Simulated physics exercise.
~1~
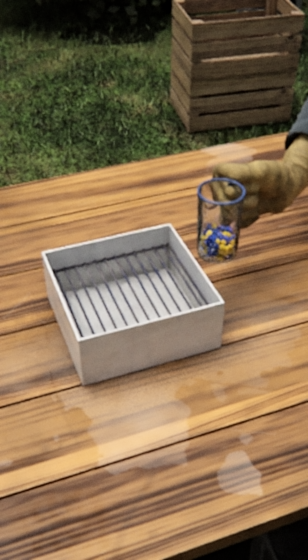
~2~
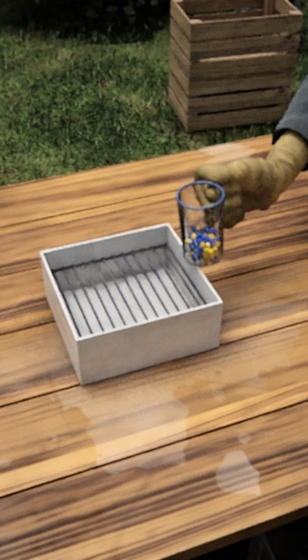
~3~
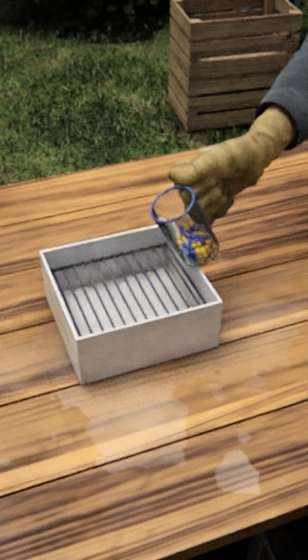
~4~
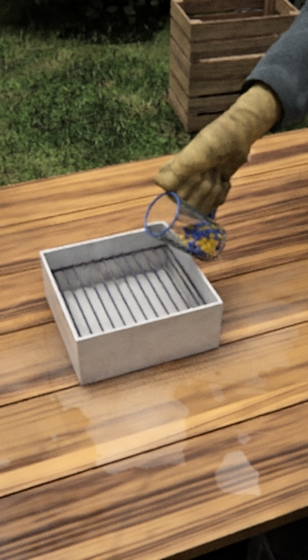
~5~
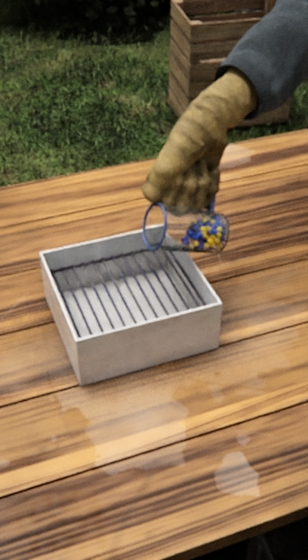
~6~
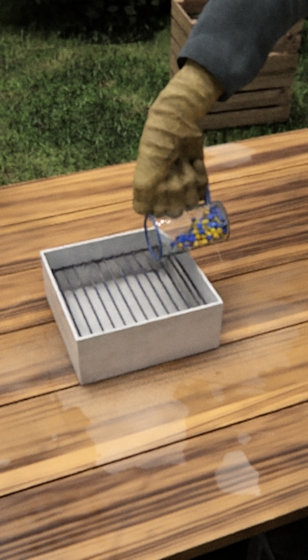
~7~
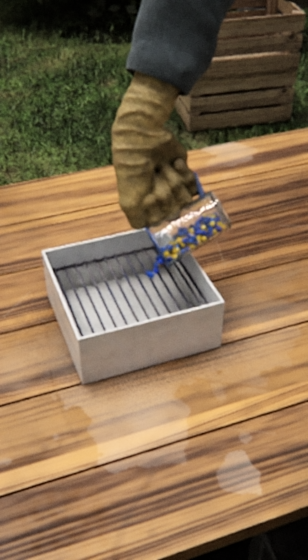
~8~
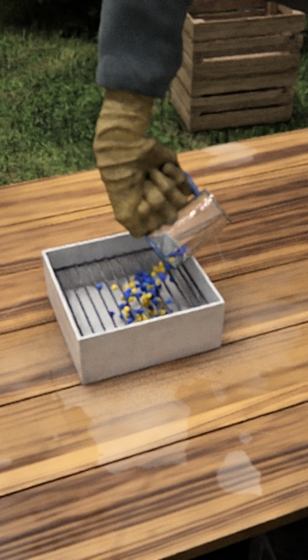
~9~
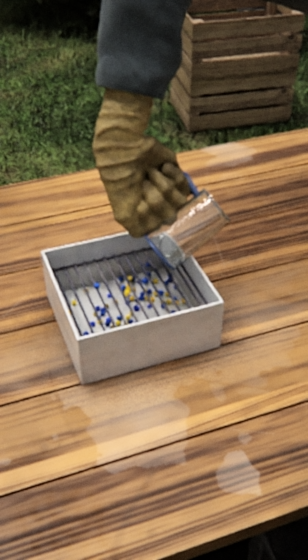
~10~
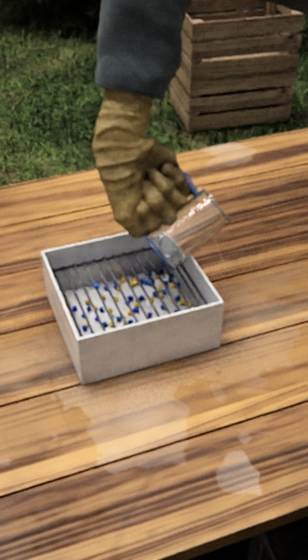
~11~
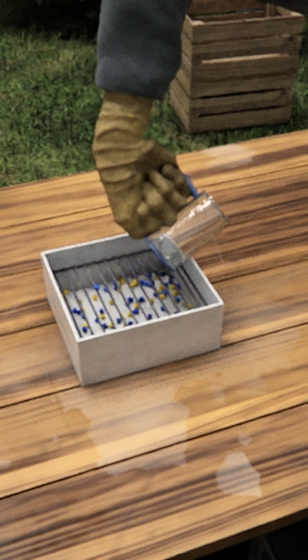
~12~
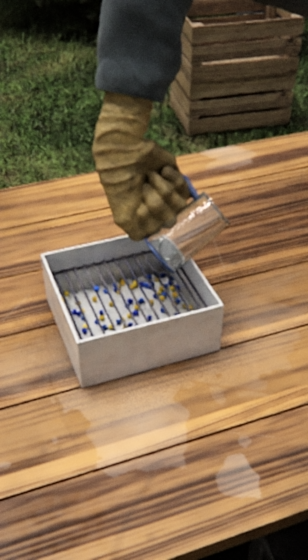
A gloved hand in a dark sleeve holds a clear cup of small yellow and blue pieces over a wooden table outdoors, seen from above at an angle. Left of the cup sits a pale square box with a row of wires across it, and a wooden crate stands on the grass behind. The hand moves the cup left and tilts it until it lies on its side above the box. The pieces spill out, blue ones leading, and heap briefly on the wires. They then drop through the gaps, leaving only a few blue ones on top, while the emptied cup stays upturned.
